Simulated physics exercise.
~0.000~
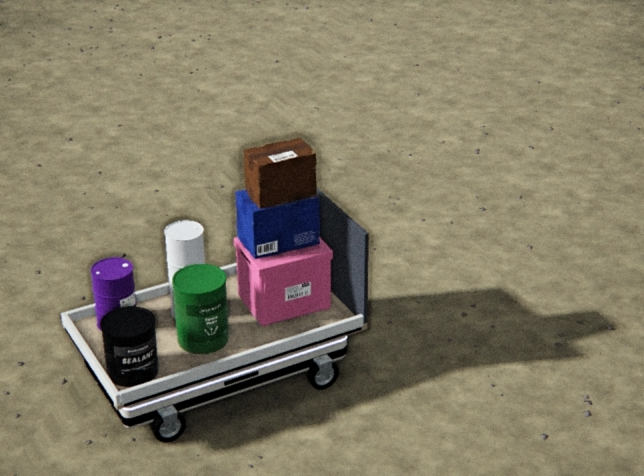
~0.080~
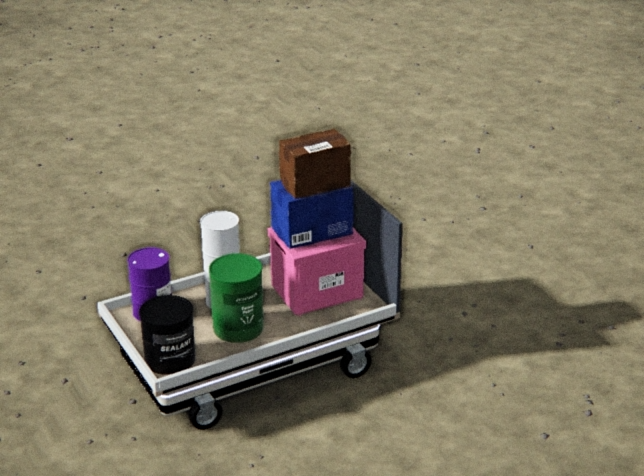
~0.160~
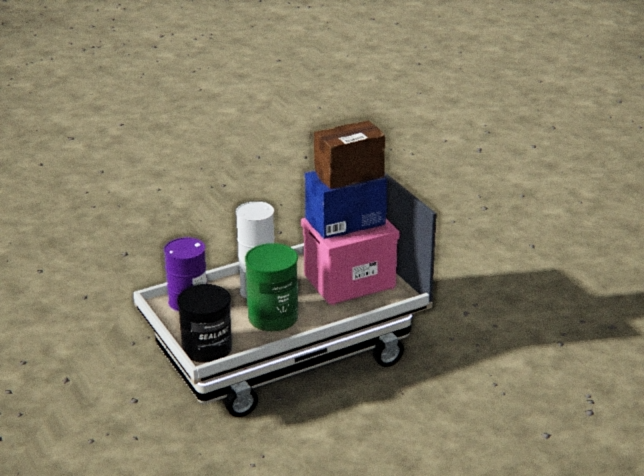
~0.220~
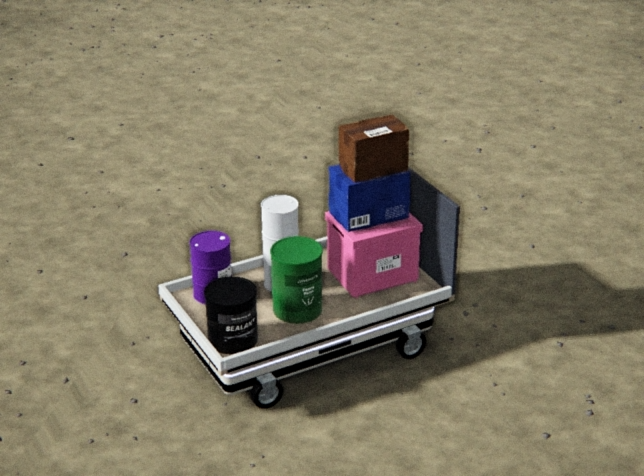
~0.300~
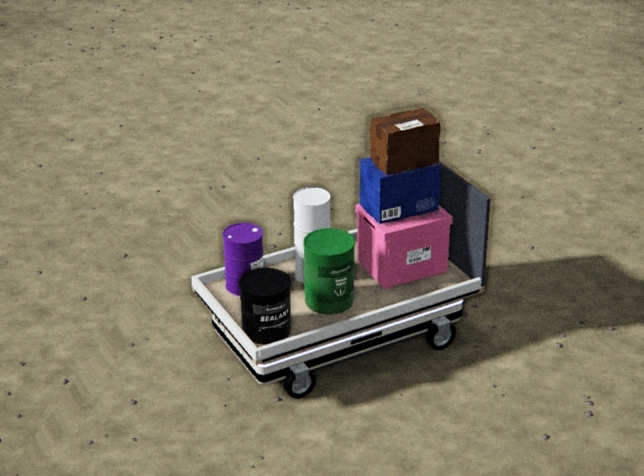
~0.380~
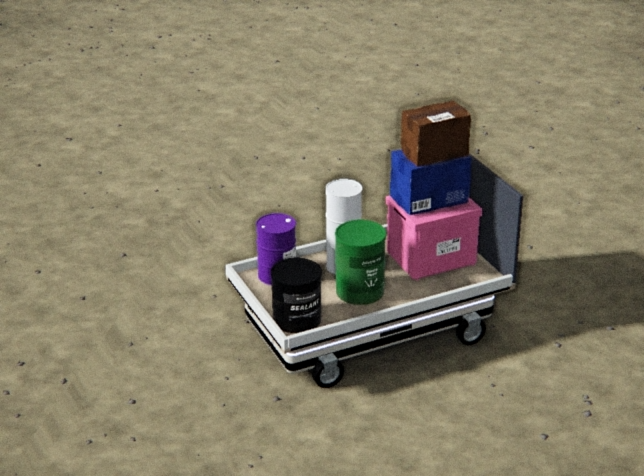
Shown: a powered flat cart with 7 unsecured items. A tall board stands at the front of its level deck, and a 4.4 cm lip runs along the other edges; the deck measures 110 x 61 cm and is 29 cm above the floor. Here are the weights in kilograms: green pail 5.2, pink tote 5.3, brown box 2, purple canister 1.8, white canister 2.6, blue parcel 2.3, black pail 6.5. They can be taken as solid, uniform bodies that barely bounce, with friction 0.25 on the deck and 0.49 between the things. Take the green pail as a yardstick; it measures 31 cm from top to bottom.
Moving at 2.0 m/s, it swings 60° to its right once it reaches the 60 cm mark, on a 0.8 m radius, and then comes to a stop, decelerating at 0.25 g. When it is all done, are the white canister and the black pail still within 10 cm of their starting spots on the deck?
White canister: No longer there. Black pail: No longer there.
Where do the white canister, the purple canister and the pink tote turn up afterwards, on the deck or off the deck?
Final state - the white canister ends out of bounds; the purple canister stays within bounds; the pink tote stays within bounds.
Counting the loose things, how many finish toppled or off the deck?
It comes to 3.
After 0.58 s, cart 116 cm along, turned 30°; brown box and blue parcel now off the deck; white canister leaning 9° near (437, 216); black pail slid 3 cm near (368, 278).
After 0.98 s, cart 194 cm along, turned 60°; white canister leaning 23°; black pail slid 18 cm near (544, 291); green pail leaning 7°.
After 1.38 s, cart 244 cm along, turned 60°; white canister on its side; black pail slid 19 cm; green pail slid 19 cm.
At rest (2.4 s), off the deck, brown box, white canister and blue parcel; not toppled but over 10 cm from the start, green pail, purple canister and black pail; the last one in place, give or take 10 cm.
